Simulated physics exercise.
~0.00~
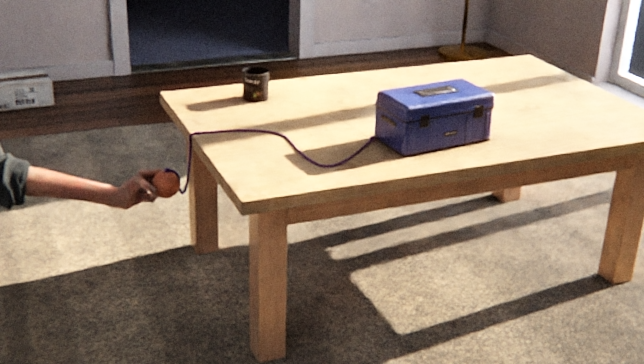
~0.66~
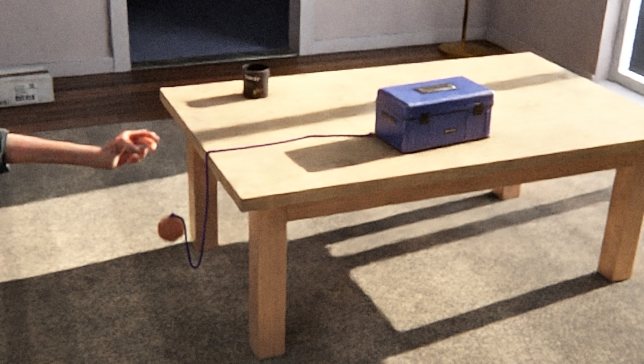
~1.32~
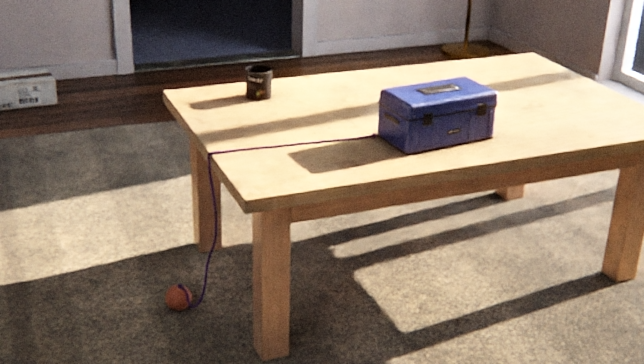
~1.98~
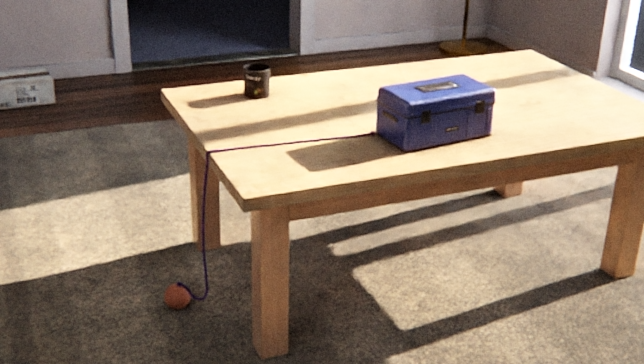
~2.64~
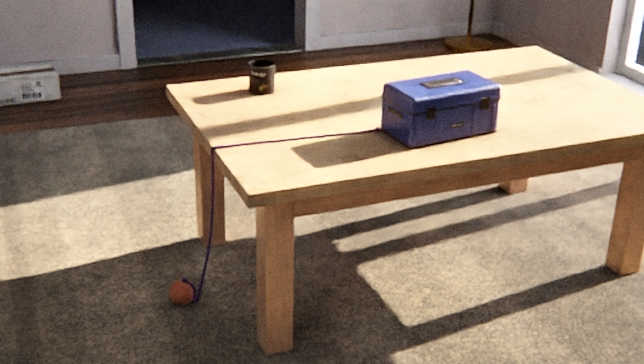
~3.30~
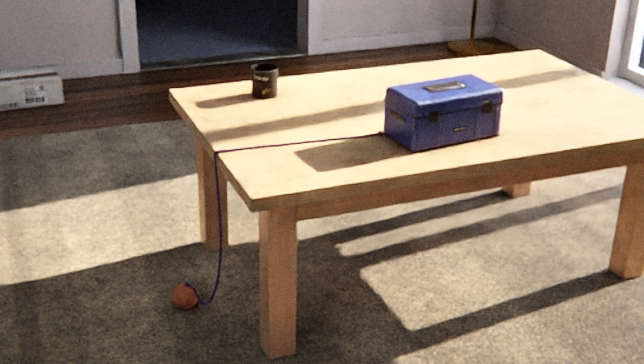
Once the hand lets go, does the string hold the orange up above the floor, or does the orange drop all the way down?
The orange drops all the way to the floor. The black cup stays on top of the table.
